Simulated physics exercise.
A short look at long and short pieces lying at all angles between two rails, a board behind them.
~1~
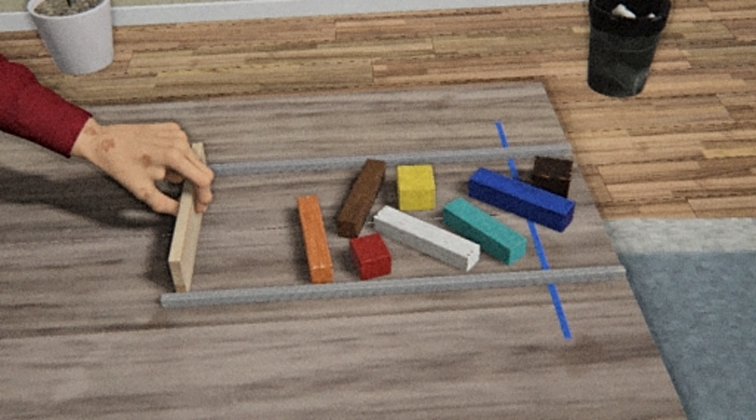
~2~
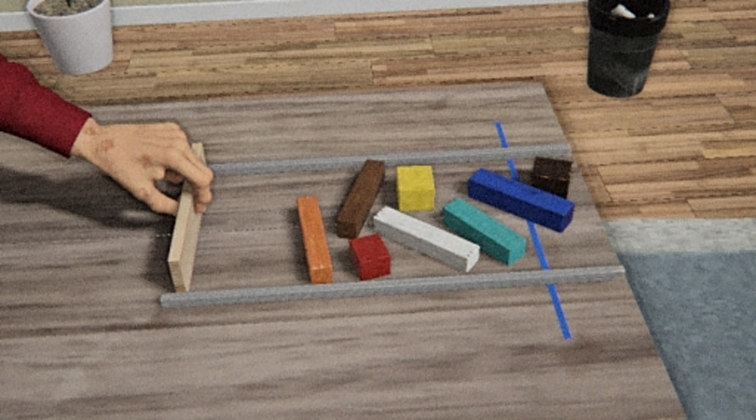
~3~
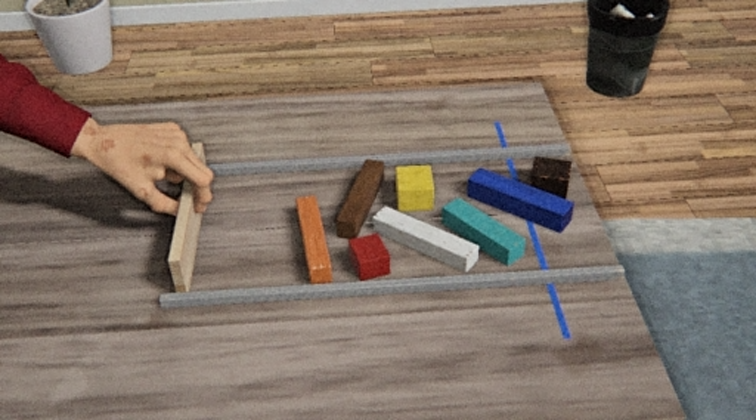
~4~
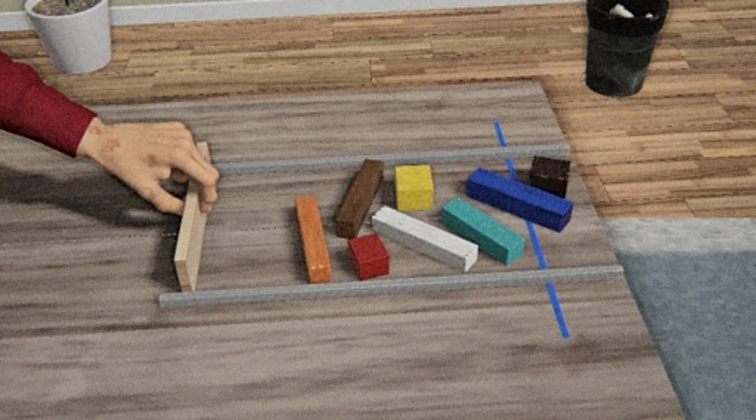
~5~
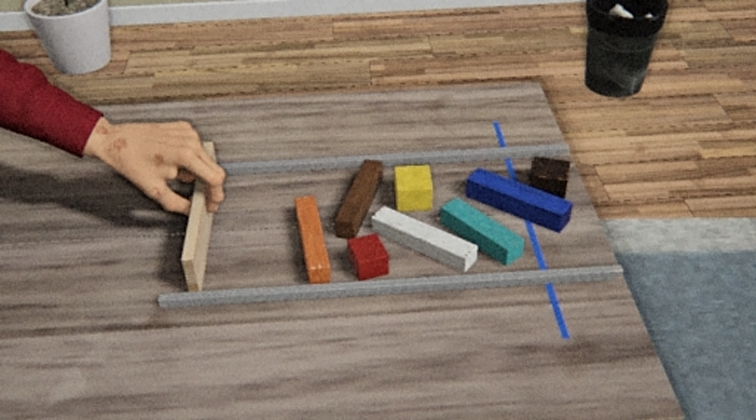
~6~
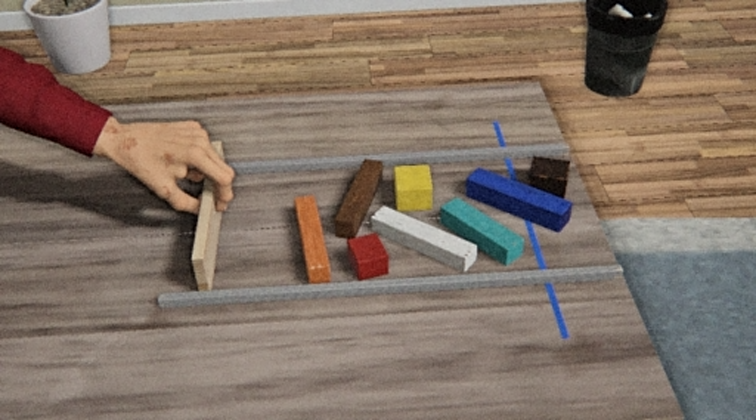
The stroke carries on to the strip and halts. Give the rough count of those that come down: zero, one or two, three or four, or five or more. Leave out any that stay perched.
The number that fall off is three or four.
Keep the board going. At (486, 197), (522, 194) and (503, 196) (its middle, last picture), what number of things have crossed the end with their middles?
The counts: 1, 3 and 2.
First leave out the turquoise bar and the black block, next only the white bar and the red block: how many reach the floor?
Fallen: 1, and 2 in the other try.
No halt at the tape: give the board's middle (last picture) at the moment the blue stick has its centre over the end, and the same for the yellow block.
About (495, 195), and (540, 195) for the other.
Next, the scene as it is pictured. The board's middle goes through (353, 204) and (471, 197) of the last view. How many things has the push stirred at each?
First 4, then 8.
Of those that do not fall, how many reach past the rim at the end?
The number is 2.
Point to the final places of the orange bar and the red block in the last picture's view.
The orange bar at (542, 225), the red block at (577, 245).
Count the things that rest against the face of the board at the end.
In contact: 1.
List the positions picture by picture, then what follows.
Black block (551, 177); blue stick (520, 199); turquoise bar (483, 230); board (191, 214); tape (528, 213), in the first frame.
Blue stick (520, 199); brown bar (362, 198), in the second frame.
Turquoise bar (482, 231); white bar (424, 238), in the third frame.
Black block (550, 177); yellow block (414, 188), in the fourth frame.
Blue stick (518, 199); board (202, 214), in the fifth frame.
Black block (549, 177); blue stick (518, 199); turquoise bar (481, 231); board (211, 213); tape (525, 212), in the sixth frame.
Soon after, none off yet; black block at rest near (549, 177); blue stick at rest near (518, 199); turquoise bar at rest near (481, 231).
After that, none off yet; black block moving near (555, 175); blue stick displaced a little near (536, 195); turquoise bar displaced a little near (520, 225).
In the end, the number that fall off is three or four; gone, turquoise bar, blue stick and black block.
